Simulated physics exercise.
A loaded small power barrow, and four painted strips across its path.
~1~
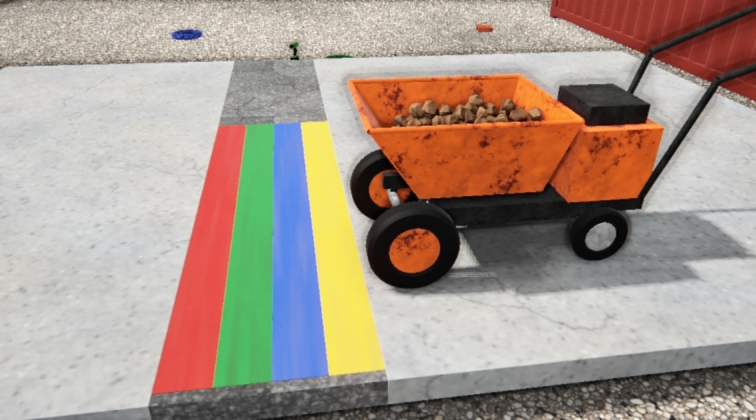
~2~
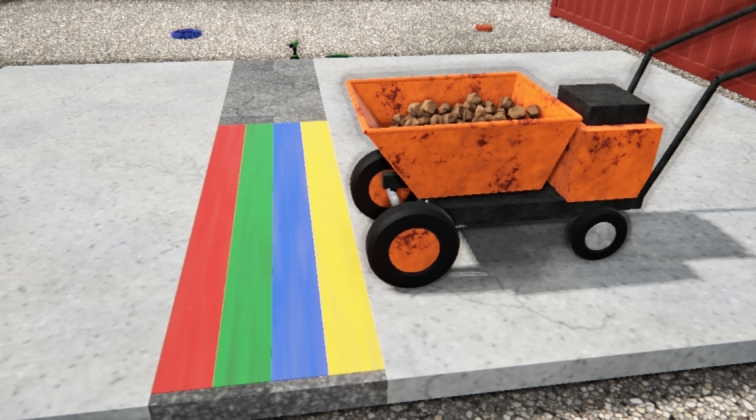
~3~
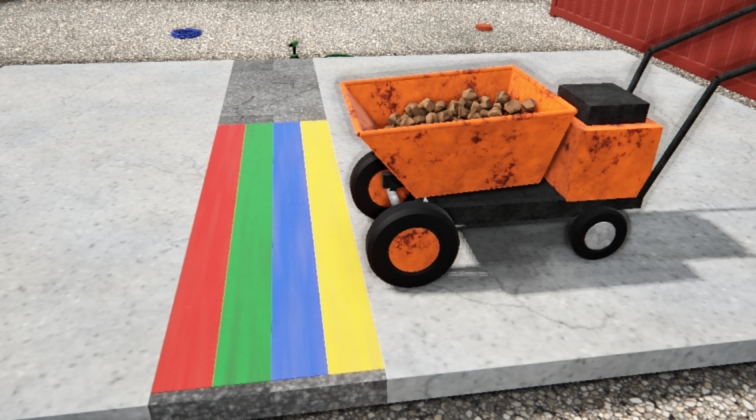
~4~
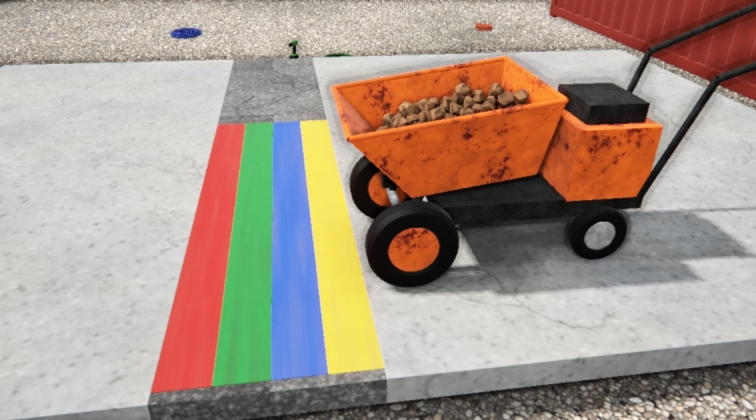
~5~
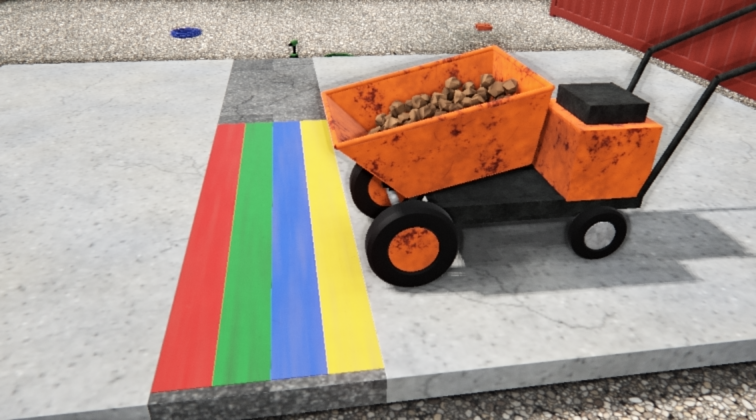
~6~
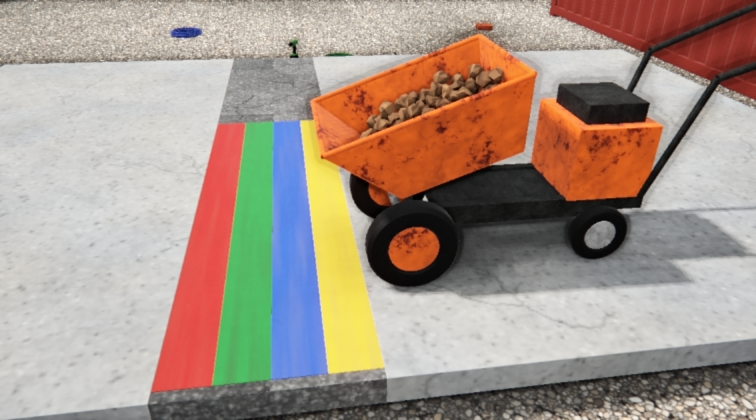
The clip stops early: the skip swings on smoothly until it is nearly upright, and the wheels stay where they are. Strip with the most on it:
Green strip.
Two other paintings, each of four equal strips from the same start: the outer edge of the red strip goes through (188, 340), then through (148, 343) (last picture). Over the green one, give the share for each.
Roughly 30 % and 40 %.
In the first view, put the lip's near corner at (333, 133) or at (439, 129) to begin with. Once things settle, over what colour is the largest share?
Red, then that blue strip.
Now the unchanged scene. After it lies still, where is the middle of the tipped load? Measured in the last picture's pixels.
Around (235, 251).
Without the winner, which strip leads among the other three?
The strip in red.
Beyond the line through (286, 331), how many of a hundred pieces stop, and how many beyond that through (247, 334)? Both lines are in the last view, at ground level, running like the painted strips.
Some 70 and some 50 per cent, respectively.
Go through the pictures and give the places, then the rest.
Lip of the skip at (370, 132), level; top of the load at (472, 119), clay clods; yellow strip at (349, 321); blue strip at (298, 326); green strip at (246, 331); red strip at (193, 336), in the first picture.
Lip of the skip at (367, 132), level; top of the load at (478, 130), in the second picture.
Lip of the skip at (360, 135), tipped barely; top of the load at (474, 126), in the third picture.
Lip of the skip at (350, 140), tipped a little; top of the load at (477, 111), in the fourth picture.
Lip of the skip at (337, 147), tipped a little; top of the load at (475, 117), in the fifth picture.
Lip of the skip at (323, 157), tipped clearly; top of the load at (464, 109); yellow strip at (348, 319); blue strip at (297, 324); green strip at (245, 329); red strip at (192, 334), in the sixth picture.
Soon, skip tipped steeply; all in the skip.
A while on, skip tipped right over; nearly all in the skip; a stray few over the green strip; a stray few falling.
Towards the end, skip tipped right over; about half in the skip; a stray few over the blue strip; about a third over the green strip; about a quarter over the red strip; a small part off the paint.
Finally, skip tipped right over; about a quarter in the skip; none over the yellow strip; a small part over the blue strip; about a third over the green strip; about a quarter over the red strip; a small part off the paint.
